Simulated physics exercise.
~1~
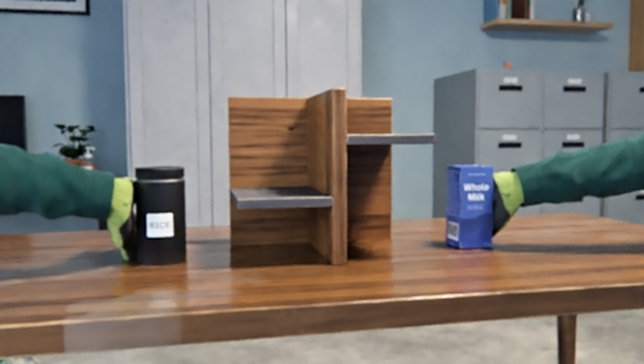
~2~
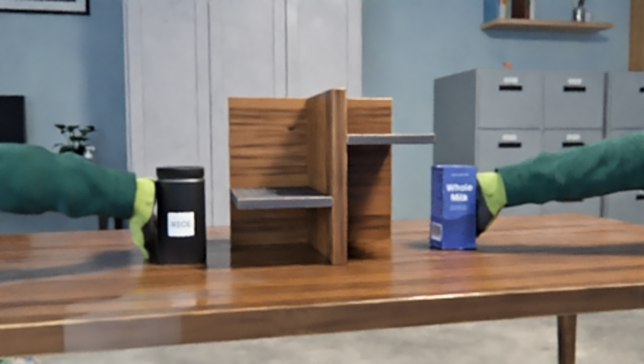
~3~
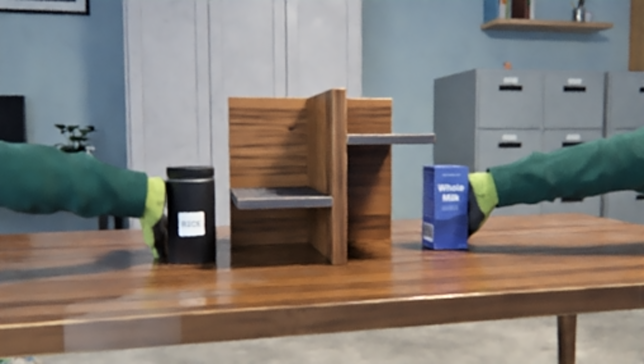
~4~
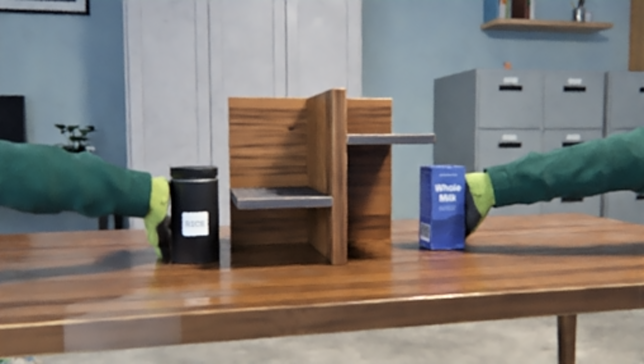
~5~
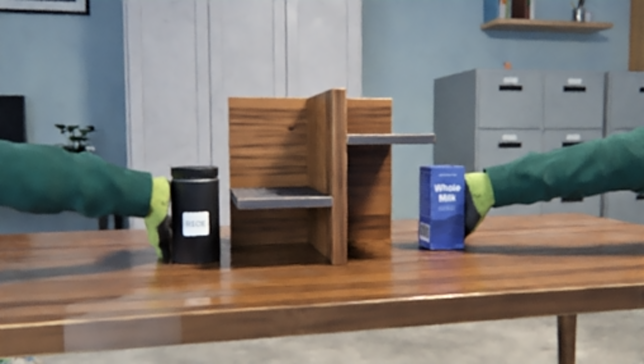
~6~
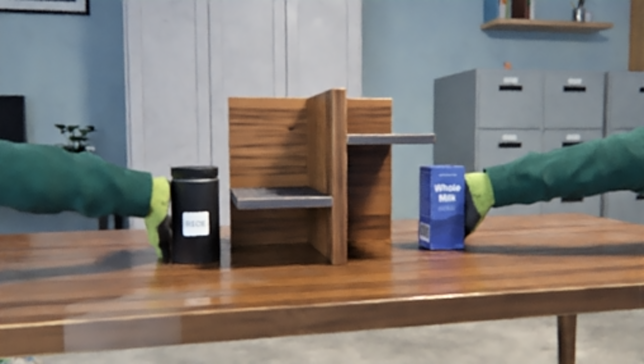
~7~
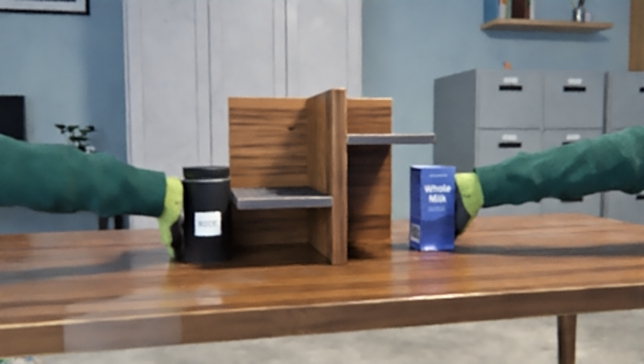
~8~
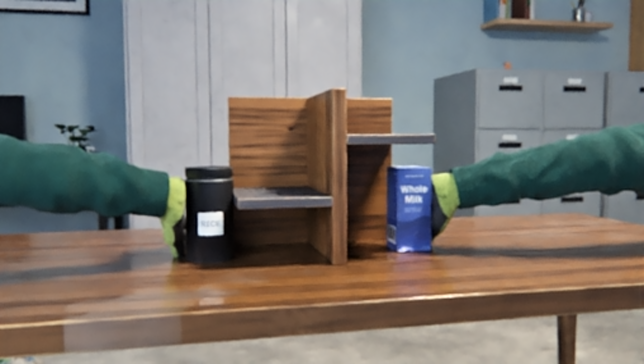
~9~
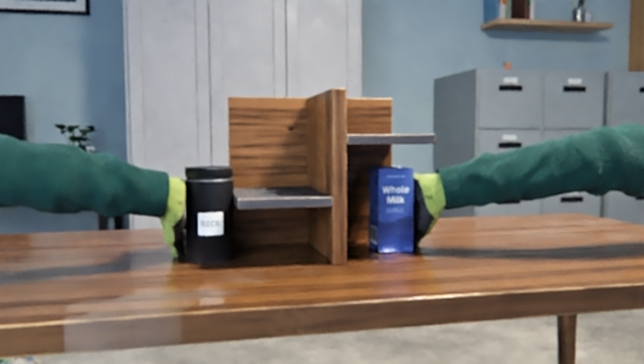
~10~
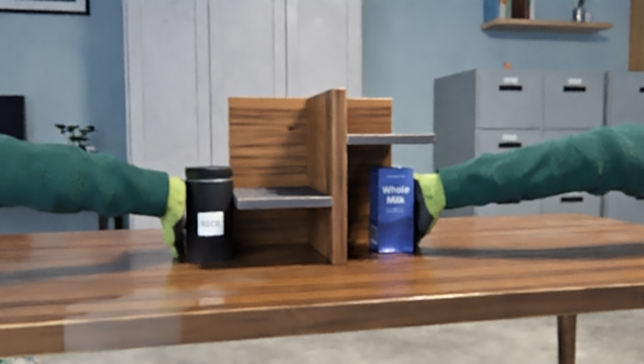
In a room with gray cabinets and a blue wall, a wooden stand with a low shelf on the left and a higher one on the right sits on a wooden table. Two green-sleeved arms in gloves hold a black jar at the left and a blue milk carton at the right, both upright. The hands push them inward a little, then pause. They move inward again, and the jar stops at the edge of the low shelf. The carton keeps sliding left beneath the higher shelf. It ends upright under that shelf, while the jar remains caught outside.
